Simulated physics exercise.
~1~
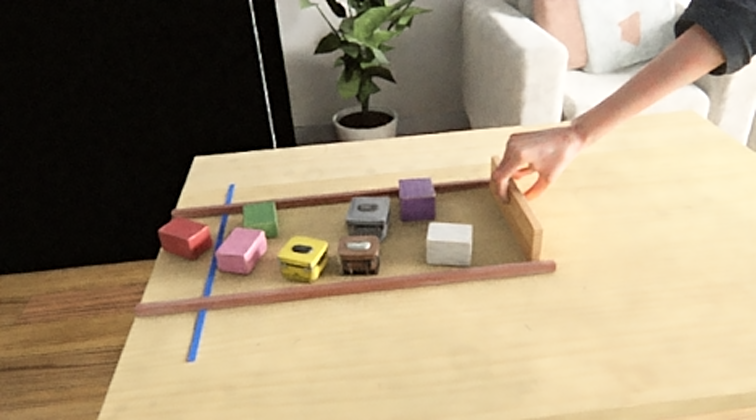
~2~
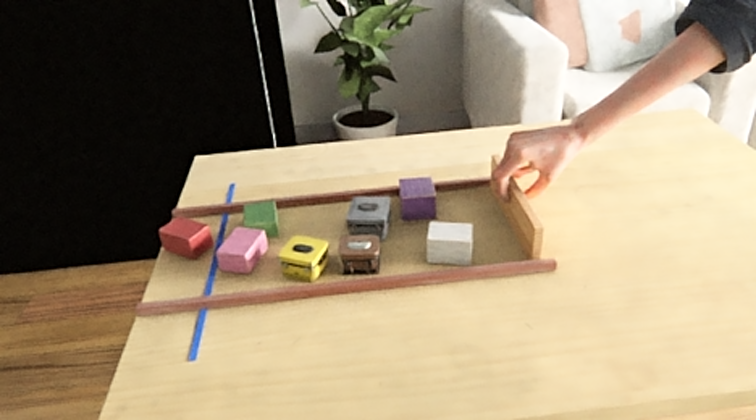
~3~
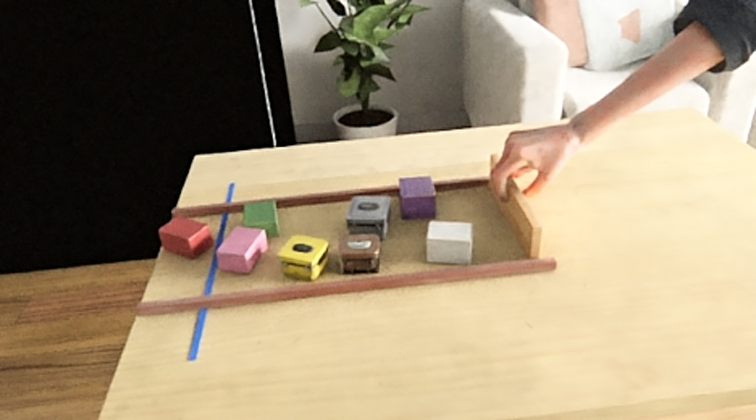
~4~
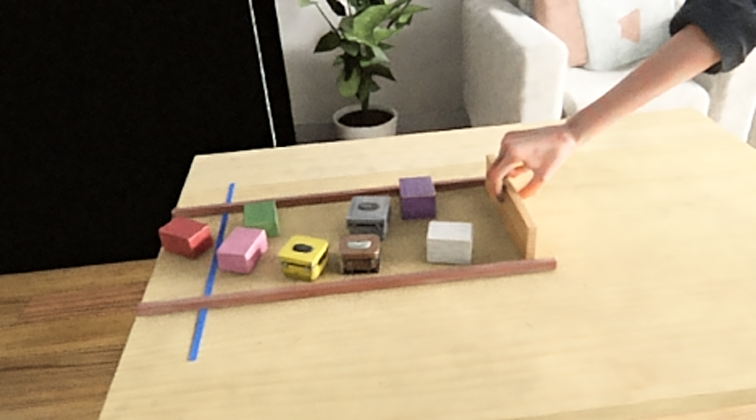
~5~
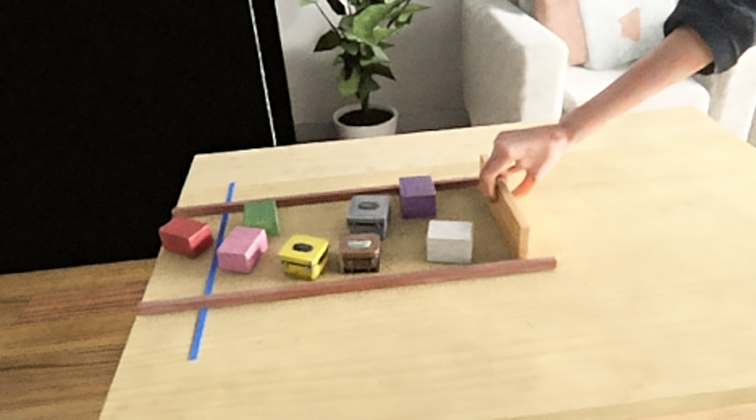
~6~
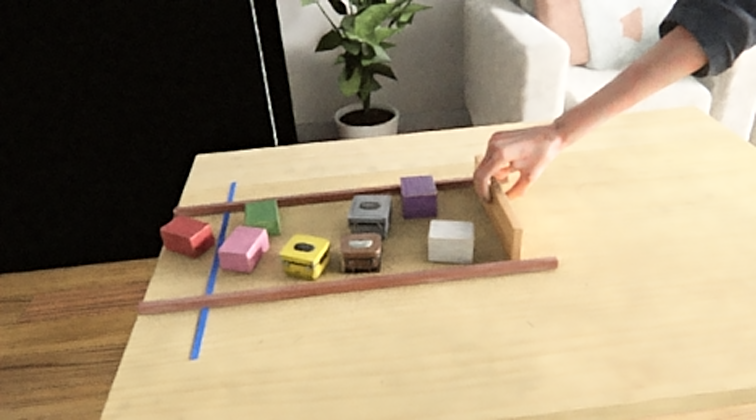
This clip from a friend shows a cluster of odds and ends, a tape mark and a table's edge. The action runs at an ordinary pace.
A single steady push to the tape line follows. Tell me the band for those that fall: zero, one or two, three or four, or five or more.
Count them up and three or four have fallen.
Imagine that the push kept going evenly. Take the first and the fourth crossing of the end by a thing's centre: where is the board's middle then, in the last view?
Near (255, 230) first, near (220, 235) second.
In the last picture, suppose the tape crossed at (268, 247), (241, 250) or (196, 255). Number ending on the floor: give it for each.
Going through them in order, you'd see 0, 2 and 5.
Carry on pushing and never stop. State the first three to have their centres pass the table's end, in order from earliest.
Order noted: Yellow case, then red block, then pink block.
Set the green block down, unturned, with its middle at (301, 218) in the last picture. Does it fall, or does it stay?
From there it is kept.
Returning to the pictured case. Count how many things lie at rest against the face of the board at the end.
At rest, 3 are in contact.
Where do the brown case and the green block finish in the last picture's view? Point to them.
Near (145, 280) and (172, 228).
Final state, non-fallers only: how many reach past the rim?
That comes to 2 of them.
Soon after, none off yet; red block at rest near (188, 237); pink block at rest near (244, 249); green block at rest near (262, 219).
After that, none off yet; red block at rest near (188, 236); pink block displaced a little near (223, 247); green block moving near (254, 219).
In the end, the number that fall off is three or four; gone, yellow case, pink block and red block.
